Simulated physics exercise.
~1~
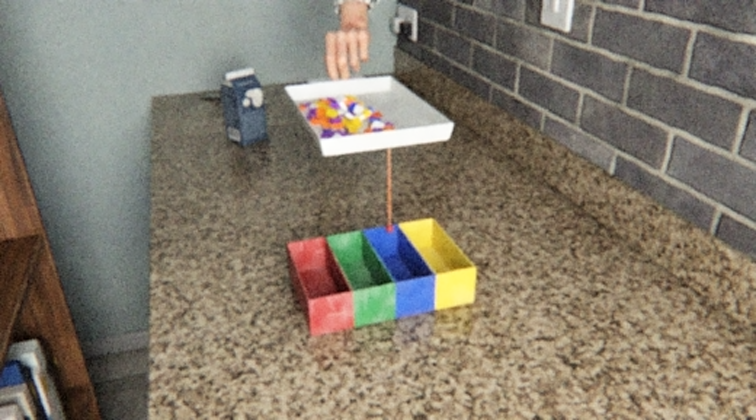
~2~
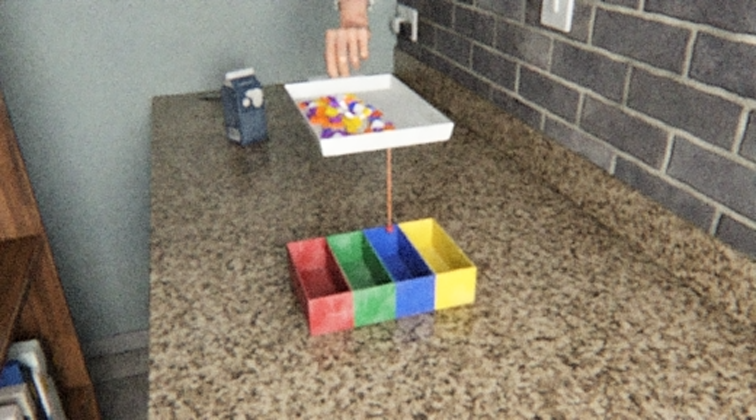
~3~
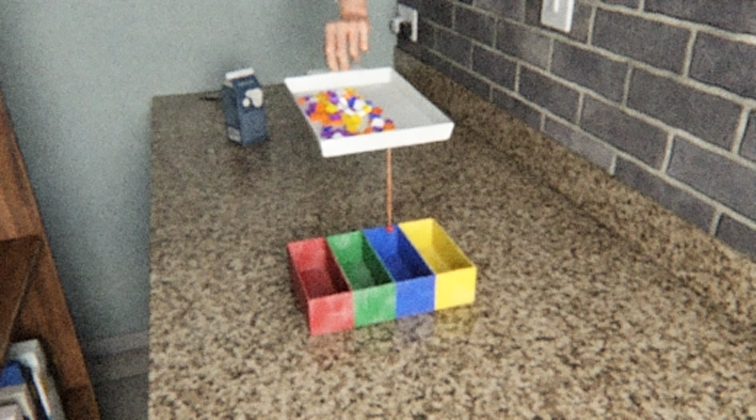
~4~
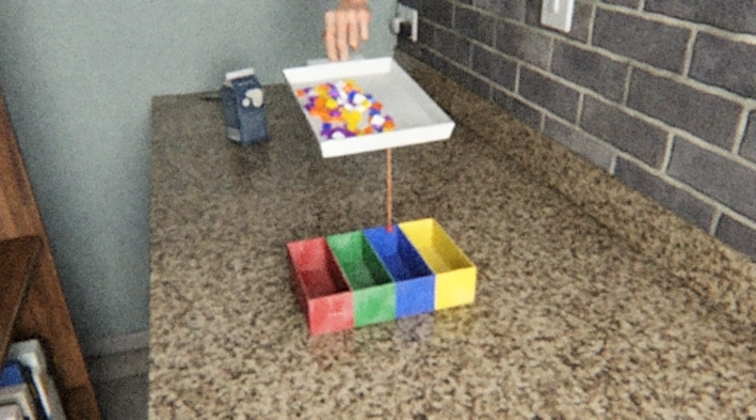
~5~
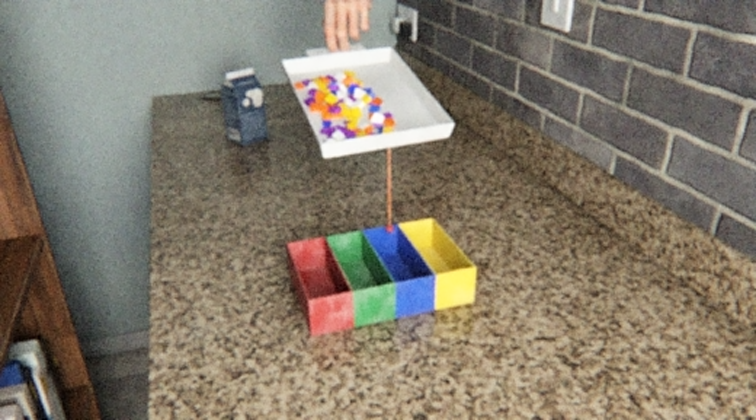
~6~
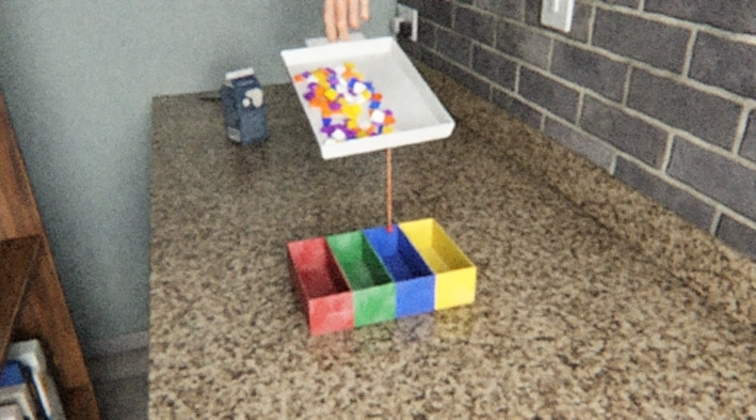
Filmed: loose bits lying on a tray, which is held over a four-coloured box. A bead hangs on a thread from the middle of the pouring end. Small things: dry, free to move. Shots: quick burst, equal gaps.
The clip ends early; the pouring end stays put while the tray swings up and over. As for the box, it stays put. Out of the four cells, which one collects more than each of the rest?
The green cell collects the most.
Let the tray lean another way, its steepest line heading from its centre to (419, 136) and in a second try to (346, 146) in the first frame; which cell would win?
Try 1 - that yellow cell / try 2 - the green one.
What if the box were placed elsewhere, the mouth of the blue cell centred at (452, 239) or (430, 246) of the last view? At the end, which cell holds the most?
The cell in red, then the red one.
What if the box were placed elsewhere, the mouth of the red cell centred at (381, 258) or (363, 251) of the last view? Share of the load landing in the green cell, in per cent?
It would be near 10 per cent first and near 10 per cent second.
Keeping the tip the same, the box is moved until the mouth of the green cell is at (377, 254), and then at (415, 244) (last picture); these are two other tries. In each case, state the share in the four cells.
100 per cent, then 50 per cent.
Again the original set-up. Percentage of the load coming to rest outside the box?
About 10 per cent.
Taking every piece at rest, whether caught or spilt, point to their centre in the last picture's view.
I'd put the middle somewhere around (362, 292).
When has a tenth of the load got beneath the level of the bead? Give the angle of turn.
Roughly 75 degrees of tilt.
Soon, tray tipped steeply; all on the tray.
A while on, tray tipped past a quarter turn; about half on the tray; about a quarter in the green cell; a small part in the red cell; a stray few in the blue cell; about a quarter falling or outside the box.
Towards the end, tray tipped past a quarter turn; about half in the green cell; about a quarter in the red cell; about a quarter in the blue cell; a small part in the yellow cell; a small part falling or outside the box.
Finally, tray tipped past a quarter turn; about half in the green cell; about a quarter in the red cell; about a quarter in the blue cell; a small part in the yellow cell; a small part outside the box.
